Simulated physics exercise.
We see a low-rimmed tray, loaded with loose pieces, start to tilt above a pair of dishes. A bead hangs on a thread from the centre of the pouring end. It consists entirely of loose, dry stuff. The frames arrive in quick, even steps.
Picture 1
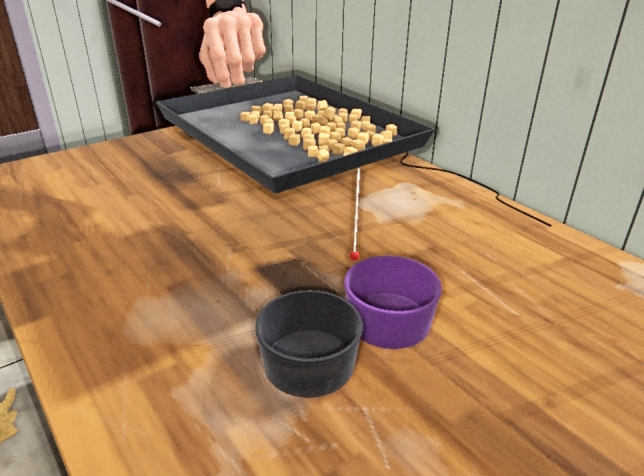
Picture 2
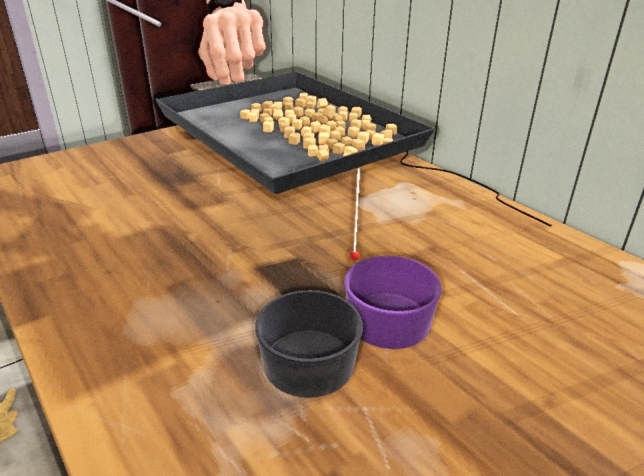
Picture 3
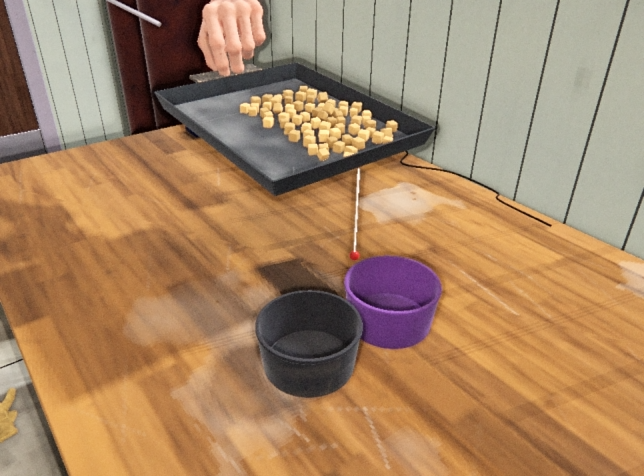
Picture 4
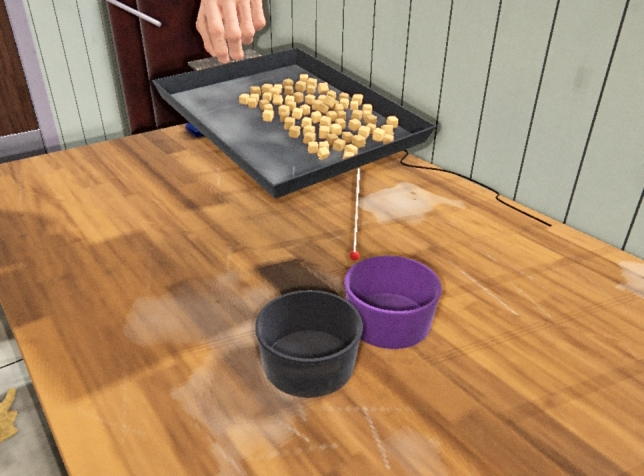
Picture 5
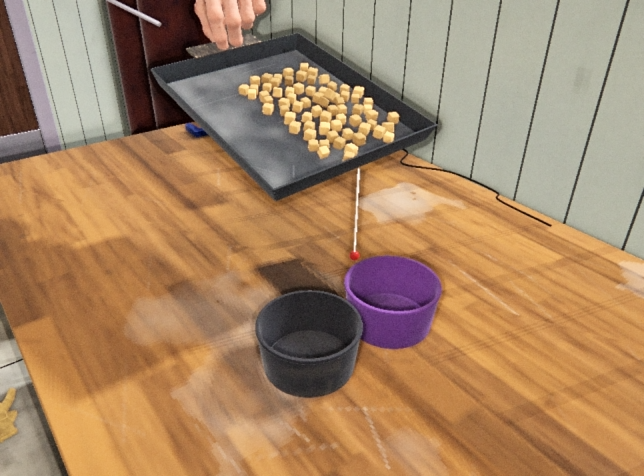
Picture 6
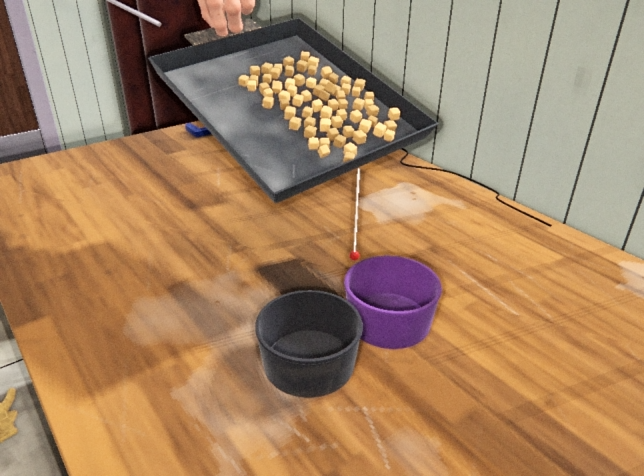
A hand at the far end of a dark tray of small wooden cubes steadily tilted it toward its near left corner, while the black and purple dishes below stayed still on the wooden table.
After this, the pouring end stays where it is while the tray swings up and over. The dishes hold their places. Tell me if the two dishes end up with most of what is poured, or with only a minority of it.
Most of it.
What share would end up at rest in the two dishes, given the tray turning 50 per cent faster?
Roughly 80%.
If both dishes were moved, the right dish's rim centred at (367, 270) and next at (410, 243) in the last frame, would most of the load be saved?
Place 1: Higher than half; place 2: Lower than half.
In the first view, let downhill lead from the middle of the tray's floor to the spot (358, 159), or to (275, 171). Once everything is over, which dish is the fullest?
In the first case it's the one on the right, in the second the one on the left.
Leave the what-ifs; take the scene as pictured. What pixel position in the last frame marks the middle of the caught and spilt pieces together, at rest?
The centre settles at about (303, 354).
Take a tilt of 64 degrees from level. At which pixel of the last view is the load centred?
Look close to (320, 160) in the last picture.
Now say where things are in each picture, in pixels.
In the first frame, corners of the pouring end at (275, 173) and (426, 128), level; middle of the load at (316, 128), small wooden cubes; left dish at (340, 369); right dish at (424, 322); bead on its thread at (354, 256).
In the second frame, corners of the pouring end at (275, 174) and (426, 128), level; middle of the load at (316, 127).
In the third frame, corners of the pouring end at (275, 176) and (427, 127), tipped barely, lowest at the left corner; middle of the load at (316, 123).
In the fourth frame, corners of the pouring end at (275, 180) and (428, 125), tipped a little, lowest at the left corner; middle of the load at (316, 117).
In the fifth frame, corners of the pouring end at (276, 183) and (429, 123), tipped a little, lowest at the left corner; middle of the load at (316, 111).
In the sixth frame, corners of the pouring end at (276, 187) and (430, 122), tipped clearly, lowest at the left corner; middle of the load at (317, 106); left dish at (340, 369); right dish at (424, 322).
Soon after the last picture, tray tipped steeply; nearly all on the tray; a stray few in the left dish; a small part in the air.
A little later, tray tipped past a quarter turn; a small part on the tray; about half in the left dish; a small part in the right dish; a small part outside both; about a quarter in the air.
Later still, tray tipped past a quarter turn; most in the left dish; a small part in the right dish; a small part outside both.
At rest, tray tipped past a quarter turn; most in the left dish; a small part in the right dish; a small part outside both.
